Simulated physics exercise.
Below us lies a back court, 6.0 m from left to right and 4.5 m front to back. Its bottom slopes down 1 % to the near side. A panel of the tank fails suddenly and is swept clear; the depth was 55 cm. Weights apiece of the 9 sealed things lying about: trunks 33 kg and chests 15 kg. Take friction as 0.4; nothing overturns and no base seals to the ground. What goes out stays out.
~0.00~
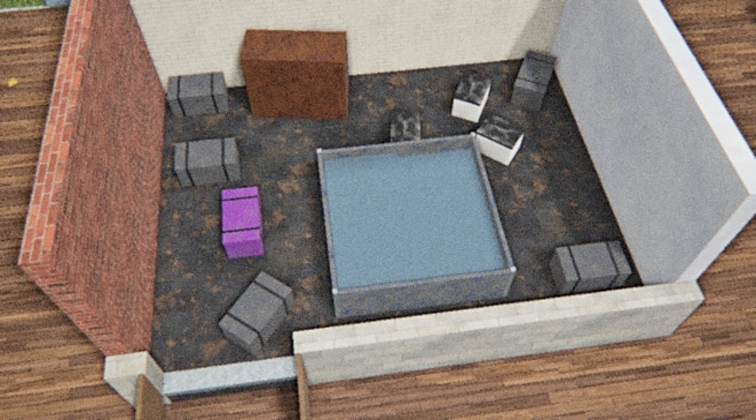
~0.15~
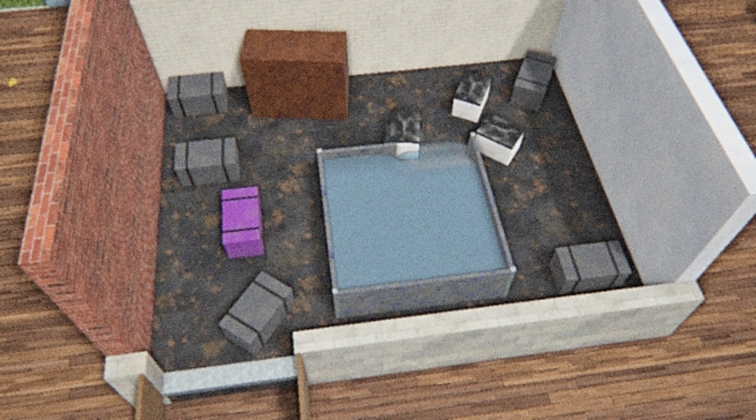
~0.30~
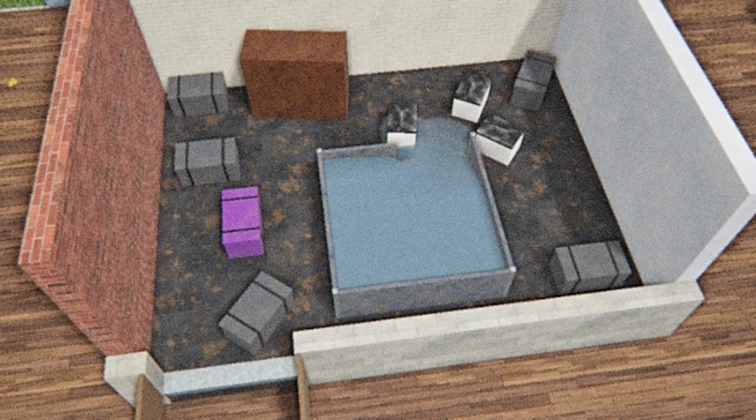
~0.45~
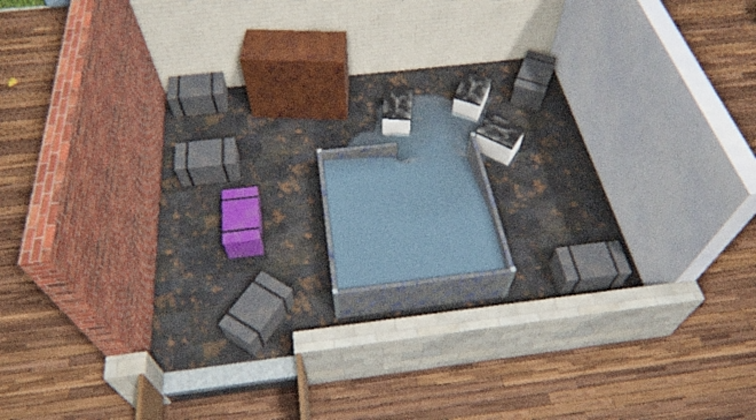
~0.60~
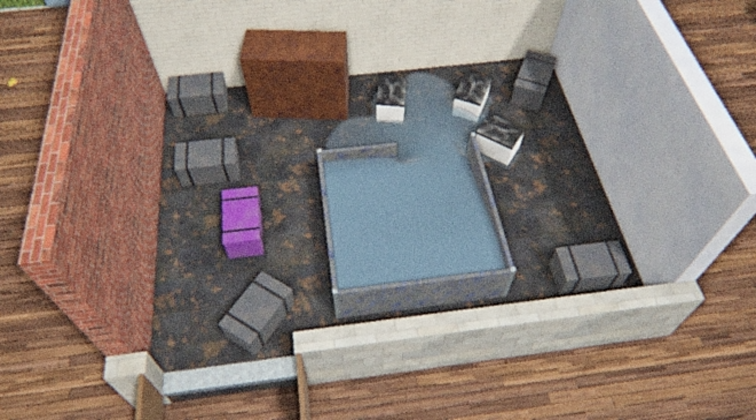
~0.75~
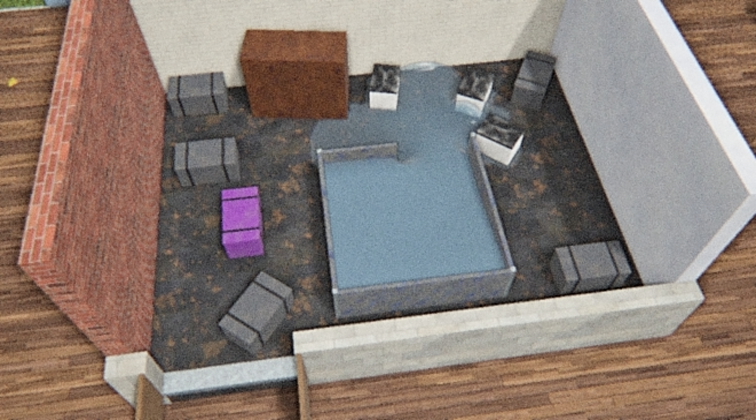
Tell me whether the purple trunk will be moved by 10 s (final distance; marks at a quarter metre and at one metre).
The purple trunk stays put.
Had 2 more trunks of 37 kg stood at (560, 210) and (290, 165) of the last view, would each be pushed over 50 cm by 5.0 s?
In turn: More, less.
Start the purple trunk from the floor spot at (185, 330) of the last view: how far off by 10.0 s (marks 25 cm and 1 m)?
It holds its place.
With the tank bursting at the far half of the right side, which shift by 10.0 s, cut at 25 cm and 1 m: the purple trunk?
In that case the purple trunk stays put.
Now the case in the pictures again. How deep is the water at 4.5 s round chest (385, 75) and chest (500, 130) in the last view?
Roughly 18 and 3 cm.
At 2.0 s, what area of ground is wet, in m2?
Some 12.0 m2.
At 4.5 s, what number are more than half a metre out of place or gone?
By then 4.
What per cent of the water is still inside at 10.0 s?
Some 96 per cent remains.
After 2.0 s the purple trunk is near (240, 214), 0.0 m from its start, aground; 0 of 9 are out; 2 afloat.
After 4.5 s the purple trunk is near (240, 214), 0.0 m from its start, aground; 0 of 9 are out; 1 afloat.
After 7.0 s the purple trunk is near (240, 214), 0.0 m from its start, aground; 0 of 9 are out; 4 afloat.
After 10.0 s the purple trunk is near (240, 214), 0.0 m from its start, aground; 0 of 9 are out; 3 afloat.
